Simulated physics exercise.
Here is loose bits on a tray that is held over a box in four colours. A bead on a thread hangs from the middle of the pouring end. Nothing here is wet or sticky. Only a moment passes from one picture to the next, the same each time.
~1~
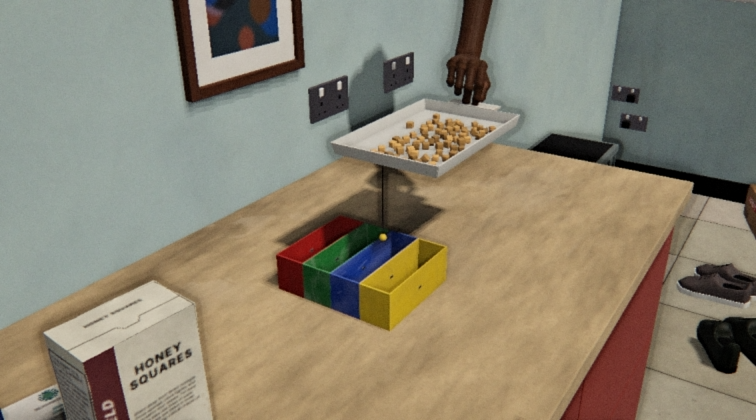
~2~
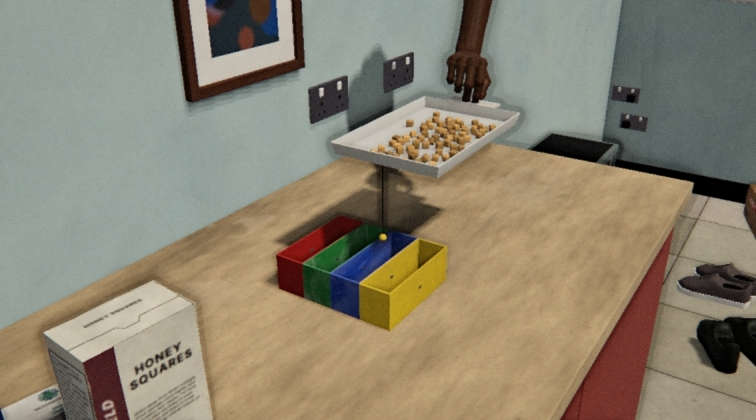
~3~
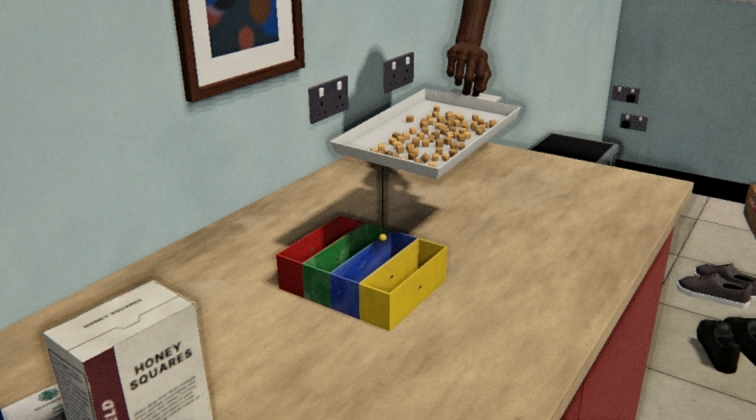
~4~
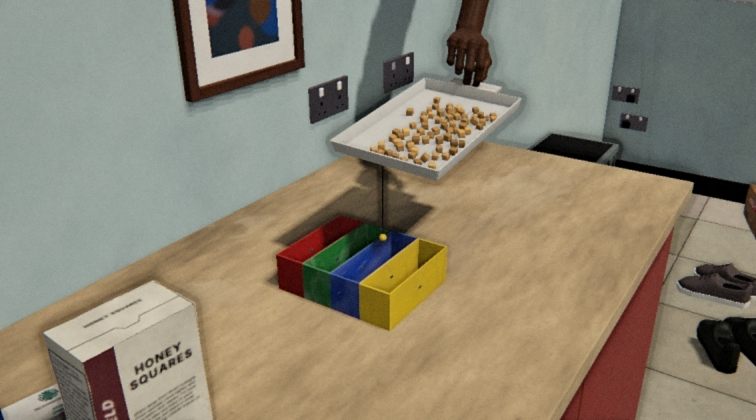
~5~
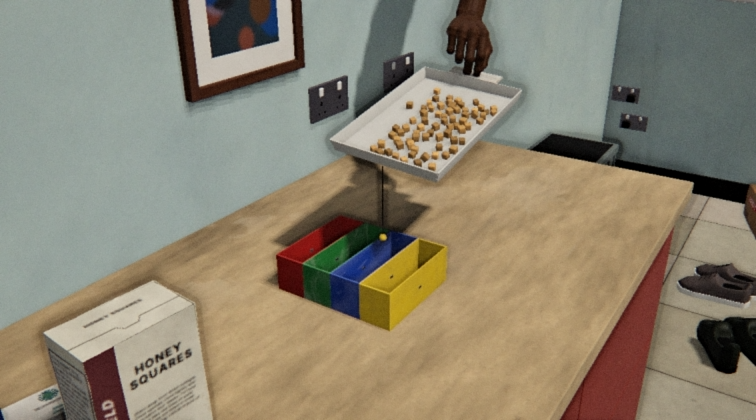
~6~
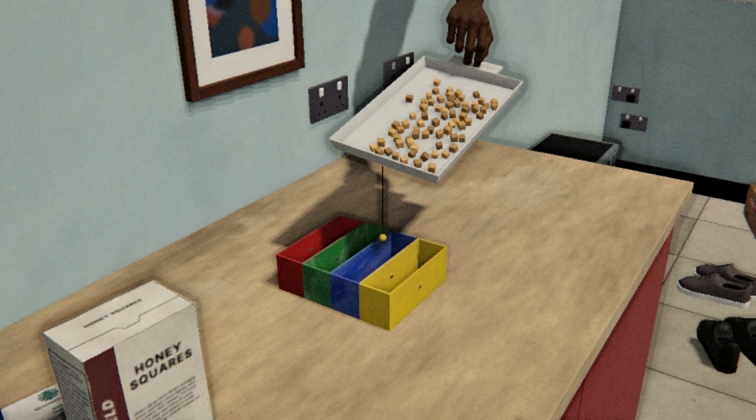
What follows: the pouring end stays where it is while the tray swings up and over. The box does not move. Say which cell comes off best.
Fullest: The yellow cell.
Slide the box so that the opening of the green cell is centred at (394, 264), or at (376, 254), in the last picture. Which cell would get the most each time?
In turn: The blue cell; the yellow cell.
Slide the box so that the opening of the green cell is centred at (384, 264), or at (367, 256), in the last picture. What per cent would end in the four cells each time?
Near 100 % and 80 %.
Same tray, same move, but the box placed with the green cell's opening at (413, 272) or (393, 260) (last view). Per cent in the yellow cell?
First some 0, then 20 per cent.
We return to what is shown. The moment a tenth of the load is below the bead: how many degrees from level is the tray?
Around 115° of tilt.
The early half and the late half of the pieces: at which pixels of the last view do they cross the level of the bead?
First near (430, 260), later near (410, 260).
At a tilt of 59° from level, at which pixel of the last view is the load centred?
Near (425, 149).
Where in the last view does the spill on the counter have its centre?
At about (459, 335).
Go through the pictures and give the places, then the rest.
In the first frame, corners of the pouring end near (335, 142) and (437, 165), level; middle of the load near (436, 139), small wooden cubes; bead on its thread near (383, 237); red cell near (291, 273); green cell near (317, 283); blue cell near (345, 293); yellow cell near (375, 303).
In the second frame, corners of the pouring end near (335, 142) and (437, 165), level; middle of the load near (436, 138).
In the third frame, corners of the pouring end near (335, 141) and (437, 167), tipped barely, lowest at the right corner; middle of the load near (436, 135).
In the fourth frame, corners of the pouring end near (335, 140) and (437, 169), tipped a little, lowest at the right corner; middle of the load near (436, 131).
In the fifth frame, corners of the pouring end near (334, 139) and (437, 171), tipped a little, lowest at the right corner; middle of the load near (436, 127).
In the sixth frame, corners of the pouring end near (334, 138) and (437, 173), tipped clearly, lowest at the right corner; middle of the load near (436, 122); red cell near (291, 273); green cell near (317, 283); blue cell near (345, 293); yellow cell near (375, 303).
Shortly afterwards, tray tipped steeply; the whole lot on the tray.
Next, tray tipped right over; all but a few on the tray; only a few falling or outside the box.
Some moments later, tray tipped past a quarter turn; near a third in the yellow cell; a little in the blue cell; near two thirds falling or outside the box.
In the end, tray tipped past a quarter turn; near a third in the yellow cell; a little in the blue cell; none at all in the green cell; none at all in the red cell; near two thirds outside the box.
